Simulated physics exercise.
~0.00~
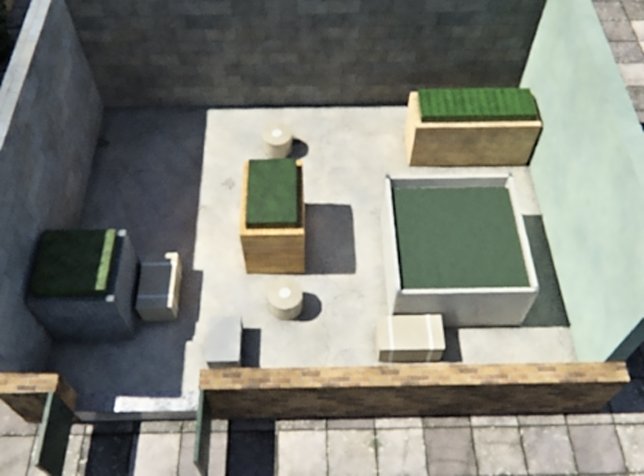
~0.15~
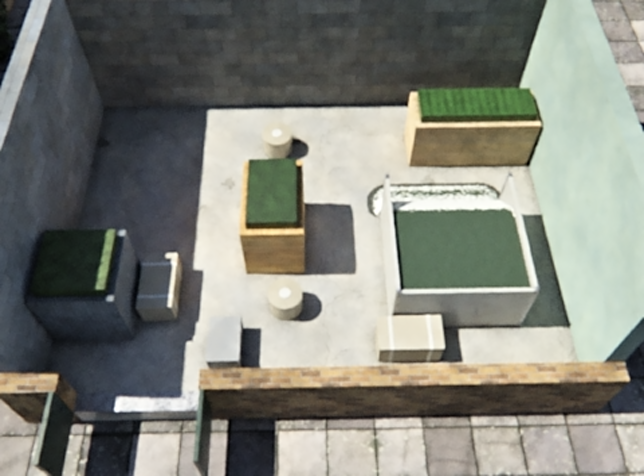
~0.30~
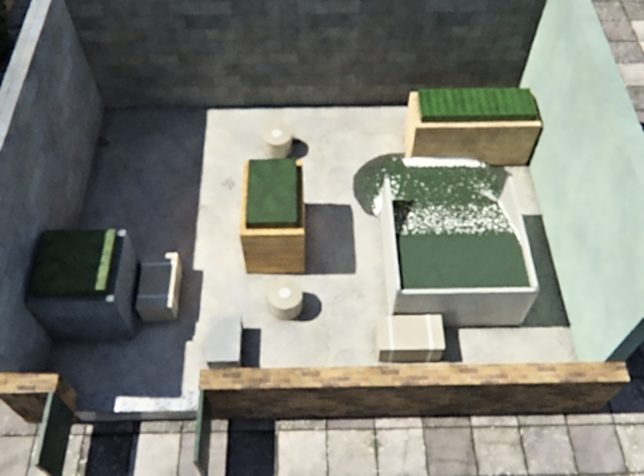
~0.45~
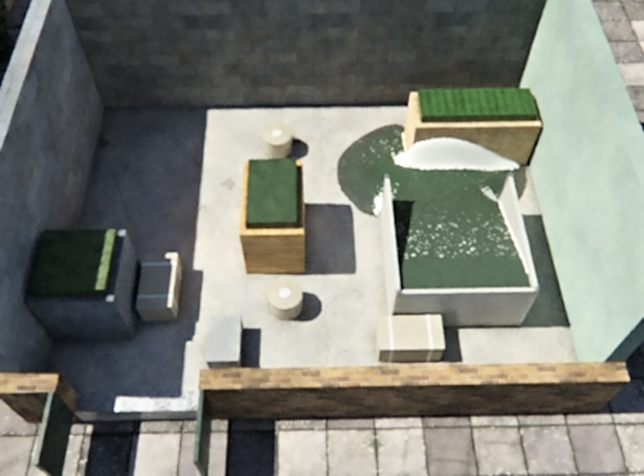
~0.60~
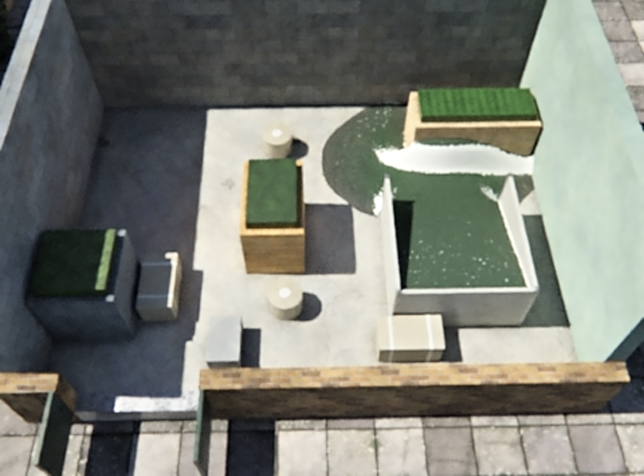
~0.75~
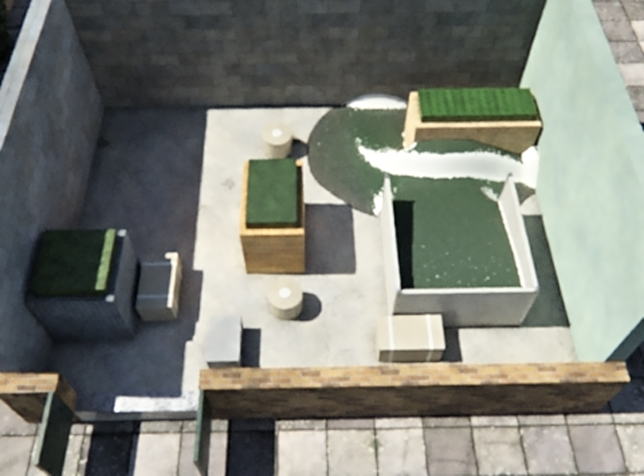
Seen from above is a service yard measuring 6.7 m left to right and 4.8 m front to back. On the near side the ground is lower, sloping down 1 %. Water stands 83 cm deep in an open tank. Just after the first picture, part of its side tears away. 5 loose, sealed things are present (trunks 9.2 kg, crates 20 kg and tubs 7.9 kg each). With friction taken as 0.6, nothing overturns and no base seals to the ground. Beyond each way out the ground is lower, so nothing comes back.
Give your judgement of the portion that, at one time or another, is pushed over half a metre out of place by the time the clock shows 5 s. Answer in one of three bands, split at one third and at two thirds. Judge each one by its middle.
One to two thirds.
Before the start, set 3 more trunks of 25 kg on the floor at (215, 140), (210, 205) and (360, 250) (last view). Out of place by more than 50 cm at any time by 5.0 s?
Above, below, below.
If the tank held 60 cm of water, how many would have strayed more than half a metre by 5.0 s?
The answer would then be 2.
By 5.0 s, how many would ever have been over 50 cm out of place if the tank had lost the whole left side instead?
In that case the number is 5.
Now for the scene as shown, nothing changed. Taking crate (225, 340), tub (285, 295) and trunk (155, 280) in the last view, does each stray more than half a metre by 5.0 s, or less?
In order: Farther, not as far and not as far.
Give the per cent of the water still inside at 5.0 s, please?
Close to 100 in a hundred parts remain.
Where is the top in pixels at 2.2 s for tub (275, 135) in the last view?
About pixel (167, 130).
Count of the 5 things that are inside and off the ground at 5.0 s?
2 of them.
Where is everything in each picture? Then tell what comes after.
In the first picture, a trunk at (410, 332), on the bottom; a crate at (224, 338) rests on the ground; water covers 2.7 m2; 0 of 5 have shifted.
In the second picture, a trunk at (410, 332) rests on the ground; a crate at (224, 338), on the bottom; water covers 3.8 m2; 0 of 5 have shifted.
In the third picture, a trunk at (410, 332) rests on the ground; a crate at (224, 338) rests on the ground; water covers 5.0 m2; 0 of 5 have shifted.
In the fourth picture, a trunk at (410, 332) rests on the ground; a crate at (224, 338) rests on the ground; water covers 5.8 m2; 0 of 5 have shifted.
In the fifth picture, a trunk at (410, 332), on the bottom; a crate at (224, 338), on the bottom; 6.7 m2 under water; 0 of 5 have shifted.
In the sixth picture, a trunk at (410, 332), on the bottom; a crate at (224, 338) rests on the ground; water covers 7.4 m2; 0 of 5 have shifted.
After 1.1 s 0 of 5 are over 50 cm from their spots; 0 afloat.
After 2.2 s 1 of 5 are over 50 cm from their spots; 0 afloat.
After 3.5 s 2 of 5 are over 50 cm from their spots; 2 afloat.
After 5.0 s 3 of 5 are over 50 cm from their spots, and 3 have been at some point; 2 afloat.
